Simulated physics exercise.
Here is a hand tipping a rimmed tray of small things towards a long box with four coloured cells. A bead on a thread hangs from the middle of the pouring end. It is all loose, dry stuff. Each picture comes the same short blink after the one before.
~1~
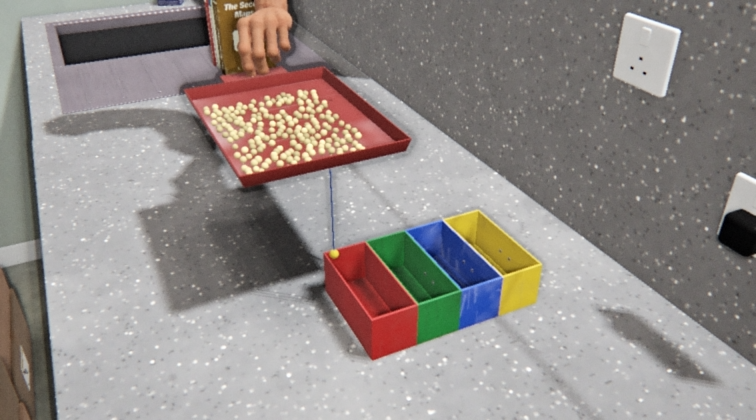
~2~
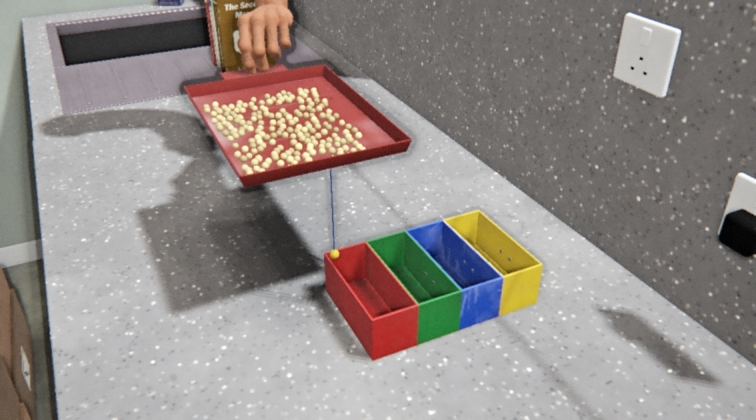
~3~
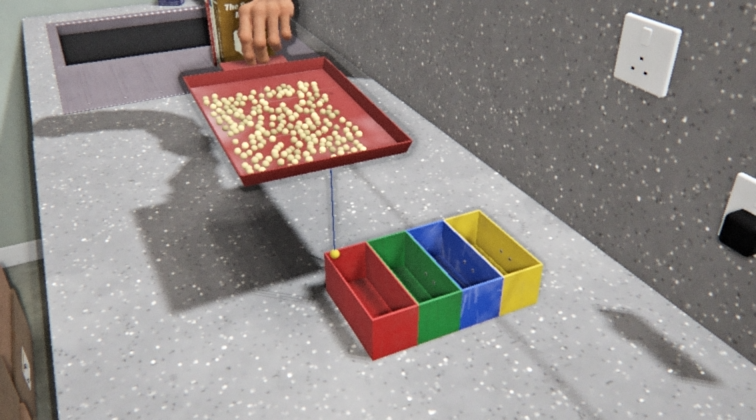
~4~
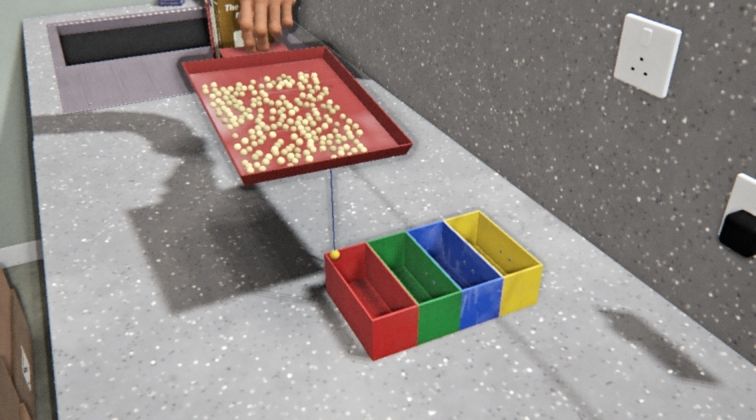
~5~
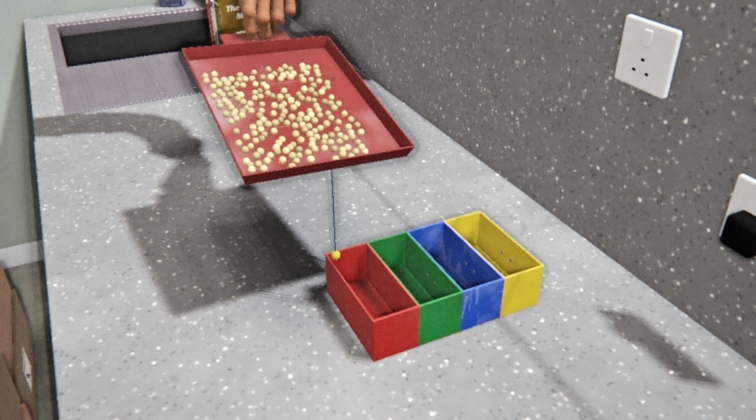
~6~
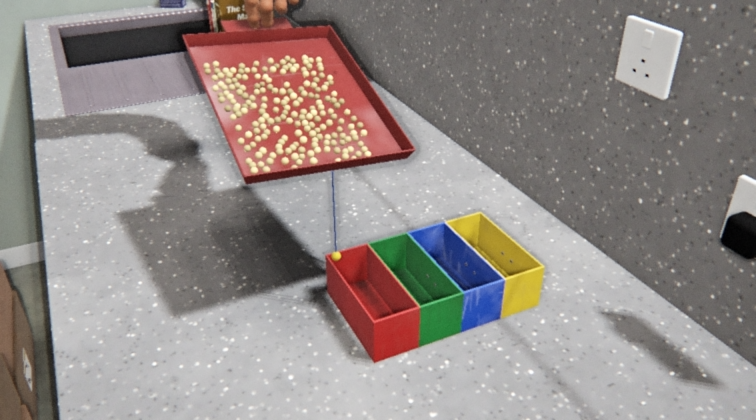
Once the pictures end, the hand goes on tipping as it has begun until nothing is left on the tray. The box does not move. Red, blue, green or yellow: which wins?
Most goes to the green cell.
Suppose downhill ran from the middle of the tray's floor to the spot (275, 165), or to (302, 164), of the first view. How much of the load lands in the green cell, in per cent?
Near 0 % and 0 %.
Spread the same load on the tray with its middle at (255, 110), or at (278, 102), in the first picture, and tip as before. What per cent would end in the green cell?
Roughly 40 per cent, and 60 per cent.
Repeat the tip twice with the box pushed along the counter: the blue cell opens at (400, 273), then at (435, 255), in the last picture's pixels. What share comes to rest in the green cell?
Near 20 % and 40 %.
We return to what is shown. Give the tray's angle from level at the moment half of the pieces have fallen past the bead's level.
At some 105 degrees.
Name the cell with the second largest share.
Second comes red.
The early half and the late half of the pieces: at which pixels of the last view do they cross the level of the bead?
At about (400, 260), then at (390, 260).
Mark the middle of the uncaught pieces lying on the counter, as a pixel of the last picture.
Close to (328, 353).
Soon, tray tipped steeply; most on the tray; a stray few in the green cell; a stray few in the blue cell; a small part falling or outside the box.
A while on, tray tipped right over; about a third on the tray; a small part in the green cell; a small part in the red cell; a stray few in the blue cell; about a third falling or outside the box.
Towards the end, tray tipped past a quarter turn; about half in the green cell; about a quarter in the red cell; a small part in the blue cell; a small part falling or outside the box.
Finally, tray tipped past a quarter turn; about half in the green cell; about a quarter in the red cell; a small part in the blue cell; none in the yellow cell; a small part outside the box.
